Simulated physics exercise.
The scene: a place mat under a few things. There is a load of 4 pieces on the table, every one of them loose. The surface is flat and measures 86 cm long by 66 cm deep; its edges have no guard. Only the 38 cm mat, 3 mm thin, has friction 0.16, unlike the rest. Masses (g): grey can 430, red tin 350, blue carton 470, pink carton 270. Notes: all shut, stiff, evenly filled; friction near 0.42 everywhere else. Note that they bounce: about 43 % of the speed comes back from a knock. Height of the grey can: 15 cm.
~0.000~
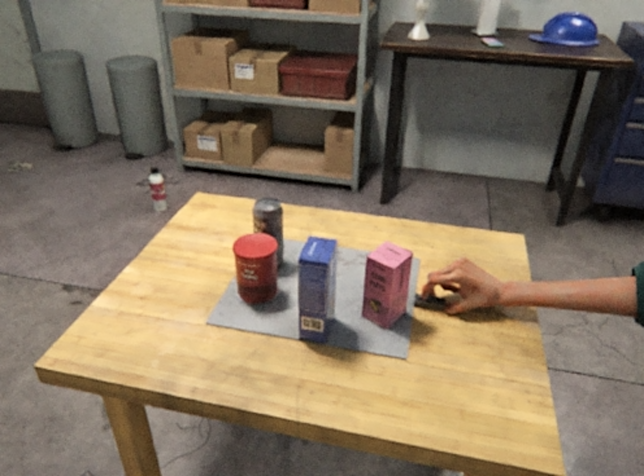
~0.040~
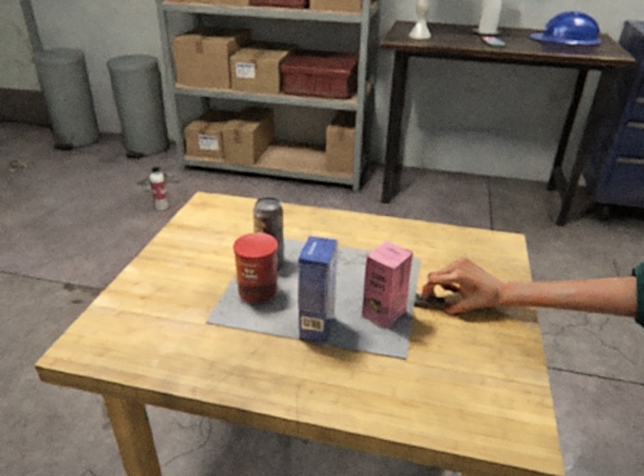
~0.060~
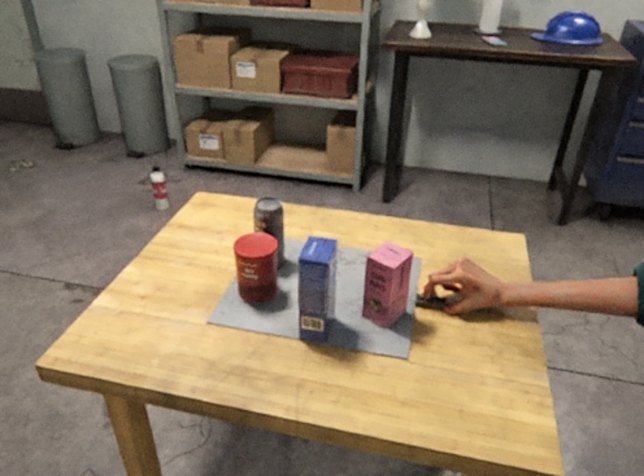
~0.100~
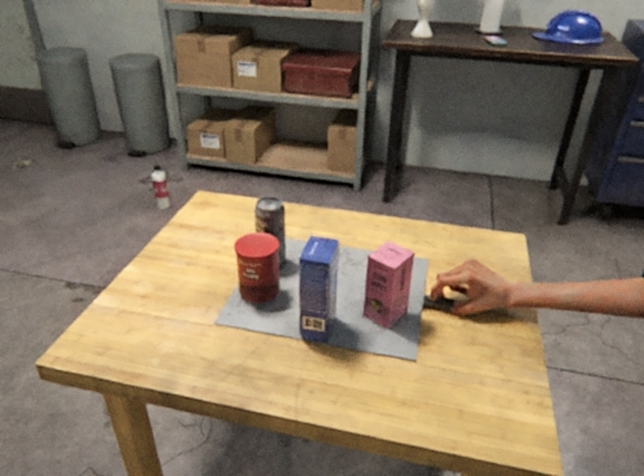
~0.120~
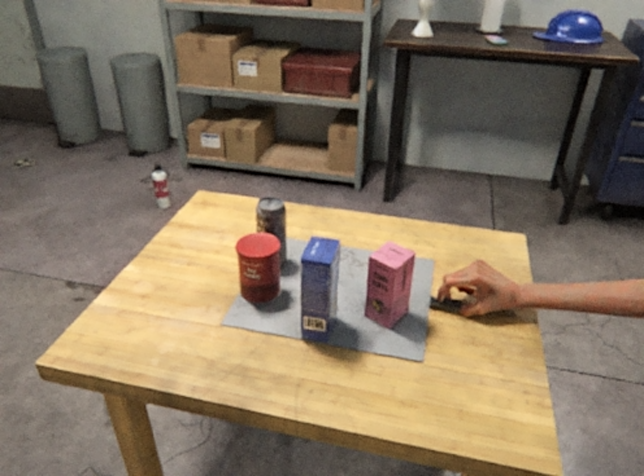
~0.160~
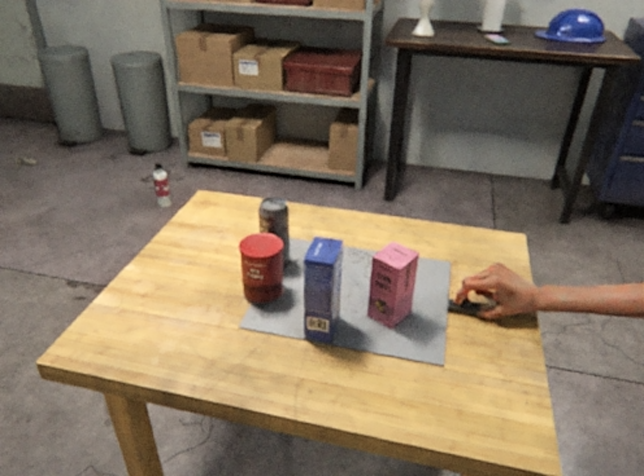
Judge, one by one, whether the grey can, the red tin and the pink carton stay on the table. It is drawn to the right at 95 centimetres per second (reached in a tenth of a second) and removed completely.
Grey can: Yes, stays; red tin: Yes, stays; pink carton: No, falls.
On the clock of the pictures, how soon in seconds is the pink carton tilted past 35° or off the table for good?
That first happens close to 0.7 seconds.
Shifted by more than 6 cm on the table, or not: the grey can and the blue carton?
Here the grey can is left in place, and the blue carton moves off.
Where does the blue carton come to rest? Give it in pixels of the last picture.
Around (507, 351).
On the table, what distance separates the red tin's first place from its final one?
3 cm.
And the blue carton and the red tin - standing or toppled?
Well, the blue carton tumbles down, and the red tin holds steady.
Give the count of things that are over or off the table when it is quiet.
The answer is 2.
By 0.36 s, 26 cm of pull; pink carton 8 cm from its spot near (430, 291); red tin 3 cm from its spot near (274, 272); grey can 3 cm from its spot near (282, 237).
By 0.66 s, 54 cm of pull; pink carton now off the table; red tin 3 cm from its spot near (274, 272); grey can 3 cm from its spot near (282, 237).
By 0.86 s, 73 cm of pull; red tin 3 cm from its spot near (274, 272); grey can 3 cm from its spot near (282, 237); blue carton on its side.
By 1.06 s, 80 cm of pull; red tin 3 cm from its spot near (274, 272); grey can 3 cm from its spot near (282, 237); blue carton on its side.
When it is over (1.8 s), off the table, pink carton; lying over on the table, blue carton; the other 2 within 6 cm of the start. End places, in pixels of the last picture, grey can near (282, 237), red tin near (274, 272).
